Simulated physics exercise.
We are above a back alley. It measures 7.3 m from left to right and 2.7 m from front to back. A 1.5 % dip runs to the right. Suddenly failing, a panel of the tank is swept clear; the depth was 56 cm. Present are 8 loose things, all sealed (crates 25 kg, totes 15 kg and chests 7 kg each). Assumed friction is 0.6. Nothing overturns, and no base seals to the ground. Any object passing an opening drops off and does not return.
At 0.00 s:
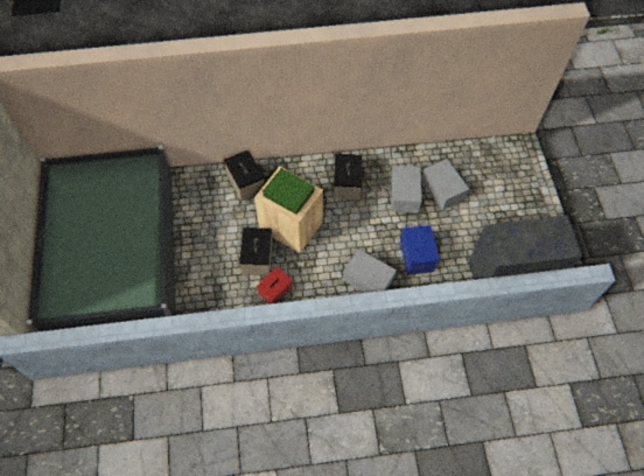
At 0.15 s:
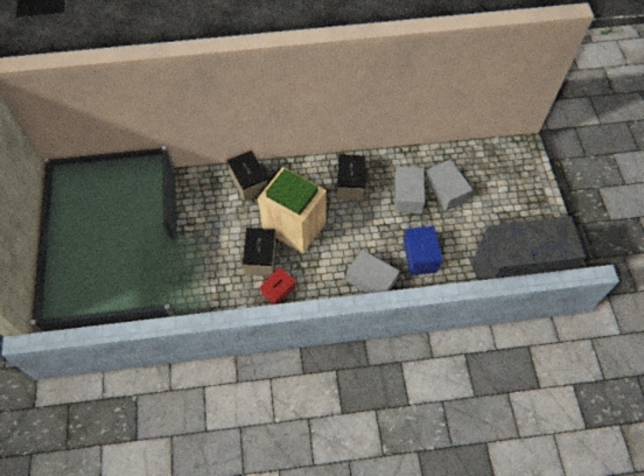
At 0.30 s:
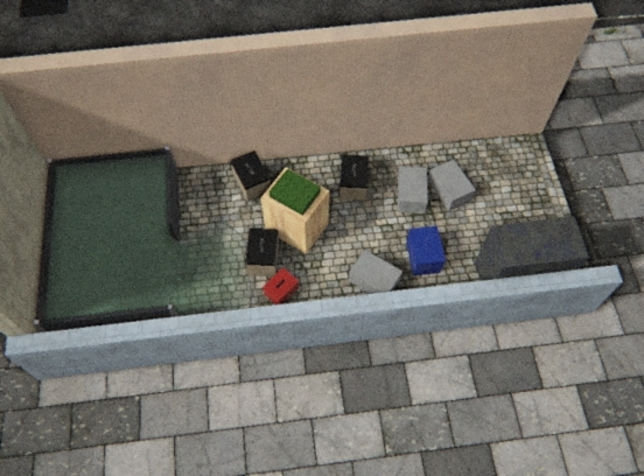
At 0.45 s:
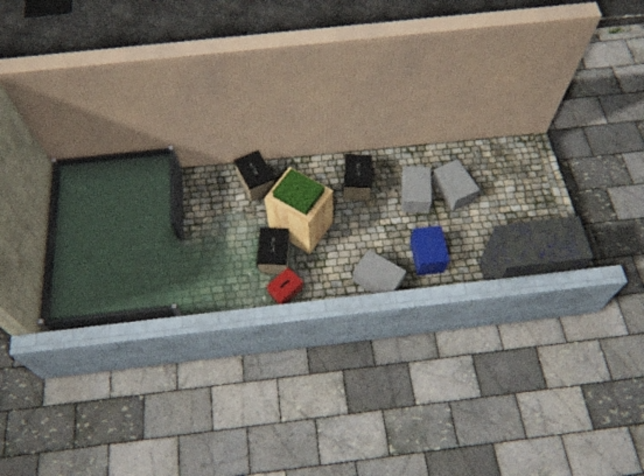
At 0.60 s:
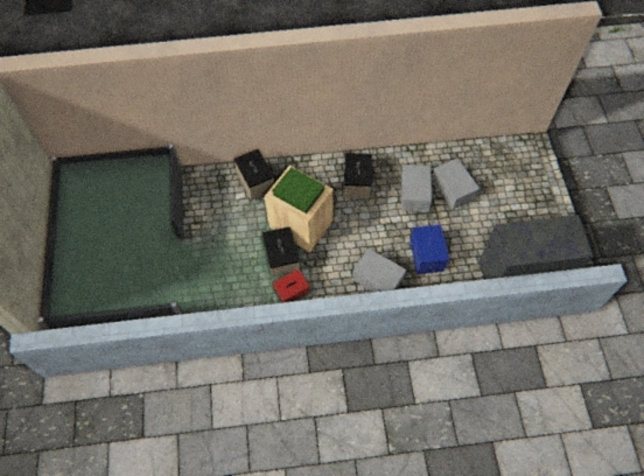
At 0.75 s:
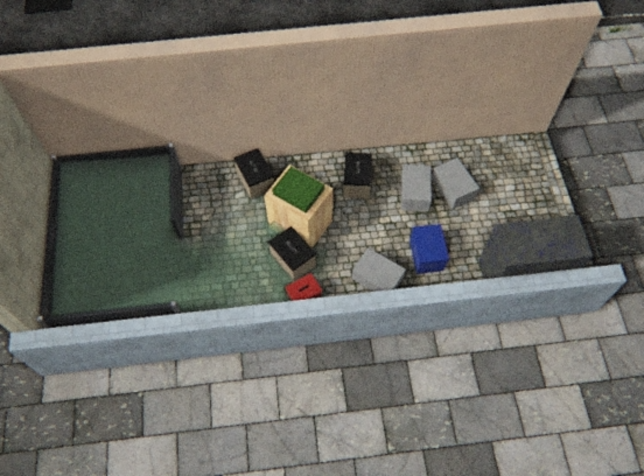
Greenish water spread from the tank at the left across the cobbled floor, and then a black-topped box beside the tall wooden one and the small red box slid a little to the right.
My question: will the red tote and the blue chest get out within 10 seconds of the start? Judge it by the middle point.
What I'd expect is that the red tote ends up outside and the blue chest ends up outside.
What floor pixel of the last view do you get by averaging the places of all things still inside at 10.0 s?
Mean position: Approximately (311, 188).
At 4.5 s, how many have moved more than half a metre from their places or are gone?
I make it 6.
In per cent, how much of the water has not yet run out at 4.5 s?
About 84 in a hundred parts of the water.
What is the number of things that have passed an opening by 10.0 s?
5.
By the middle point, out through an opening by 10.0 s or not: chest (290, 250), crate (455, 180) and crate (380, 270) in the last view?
Crossed; crossed; crossed.
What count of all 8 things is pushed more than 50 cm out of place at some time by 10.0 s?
The total is 8.
After 2.0 s the red tote is near (476, 277), 2.6 m from its start, afloat; the blue chest is near (501, 217), 1.1 m from its start, aground; 0 of 8 are out; 2 afloat.
After 4.5 s the red tote is near (452, 149), 3.3 m from its start, afloat; the blue chest has gone out; 2 of 8 are out; 5 afloat.
After 7.0 s the red tote is near (522, 134), 4.4 m from its start, aground; the blue chest has gone out; 4 of 8 are out; 2 afloat.
After 10.0 s the red tote has gone out; the blue chest has gone out; 5 of 8 are out; 2 afloat.
